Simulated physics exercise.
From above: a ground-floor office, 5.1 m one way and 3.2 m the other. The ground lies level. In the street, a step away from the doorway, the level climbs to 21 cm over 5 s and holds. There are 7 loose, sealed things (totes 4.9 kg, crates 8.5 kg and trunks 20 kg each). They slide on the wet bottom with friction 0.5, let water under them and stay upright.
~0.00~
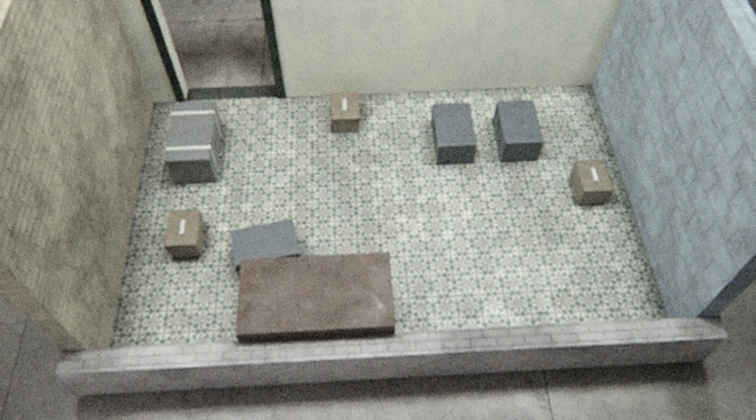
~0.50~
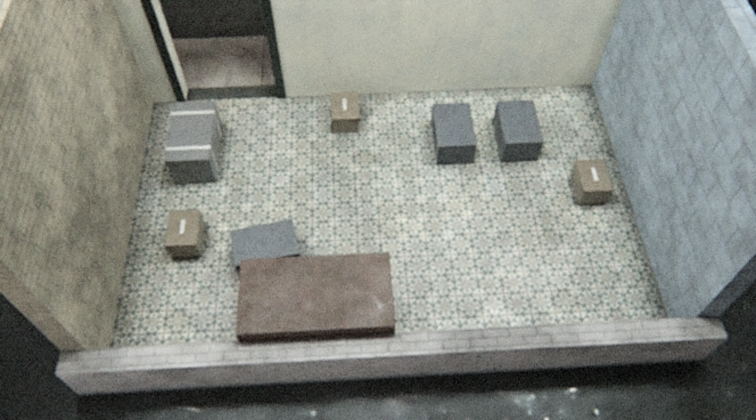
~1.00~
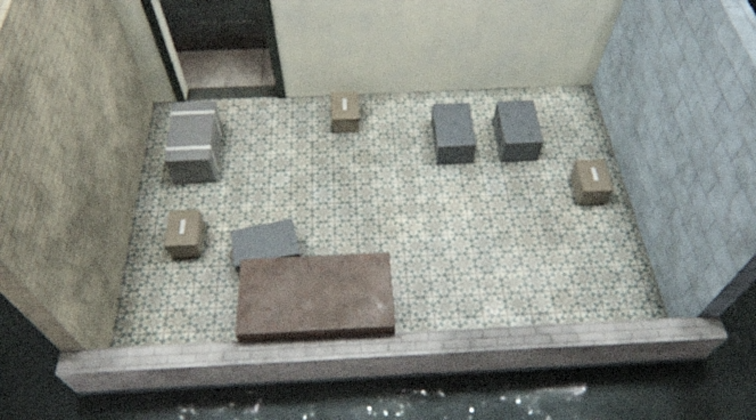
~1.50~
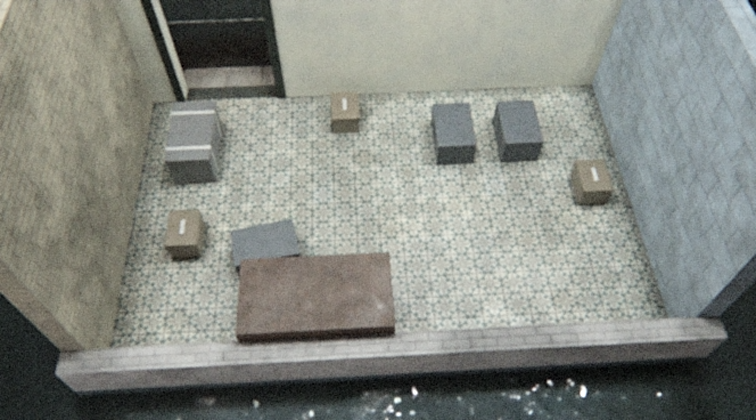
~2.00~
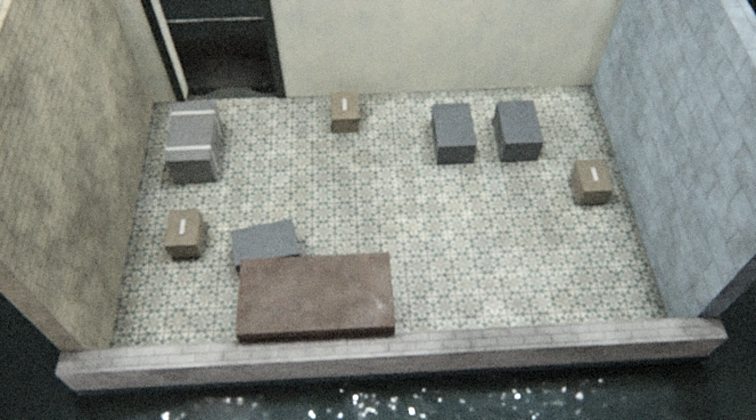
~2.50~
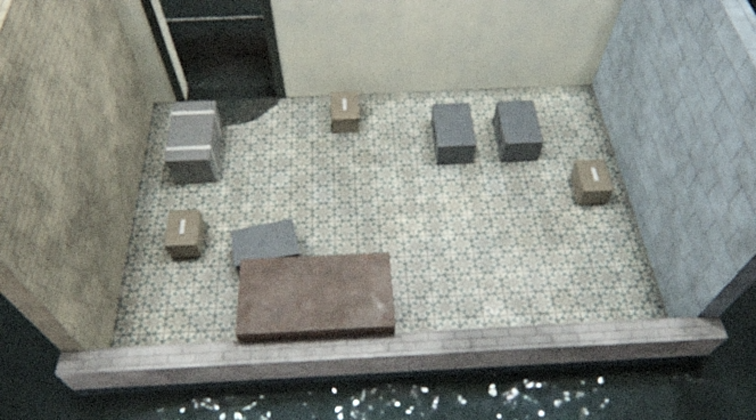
The clip shows a tiled room seen from above, with boxes and a brown slab standing still, as dark water spreads over the ground outside, fills the doorway area and then creeps just onto the floor inside.
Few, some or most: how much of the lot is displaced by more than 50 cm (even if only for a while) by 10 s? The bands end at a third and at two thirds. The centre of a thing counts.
Share: One to two thirds.
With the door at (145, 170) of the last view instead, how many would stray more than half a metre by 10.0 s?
In that case 4 of them.
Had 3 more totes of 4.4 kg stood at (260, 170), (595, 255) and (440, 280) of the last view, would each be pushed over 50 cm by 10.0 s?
In turn: Past it, short of it, over.
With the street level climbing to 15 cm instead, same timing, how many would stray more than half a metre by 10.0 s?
Then 2.
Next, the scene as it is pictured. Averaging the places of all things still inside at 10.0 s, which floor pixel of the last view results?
Around (404, 191).
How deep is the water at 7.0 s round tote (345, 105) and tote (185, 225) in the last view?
About 1 and 11 cm.
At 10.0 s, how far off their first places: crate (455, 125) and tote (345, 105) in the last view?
In turn: 0 cm, 0 cm.
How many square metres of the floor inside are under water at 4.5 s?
About 4.0 m2.
After 3.5 s 0 of 7 are over 50 cm from their spots; 0 afloat.
After 4.5 s 0 of 7 are over 50 cm from their spots; 0 afloat.
After 7.0 s 2 of 7 are over 50 cm from their spots; 3 afloat.
After 10.0 s 3 of 7 are over 50 cm from their spots, and 3 have been at some point; 4 afloat.
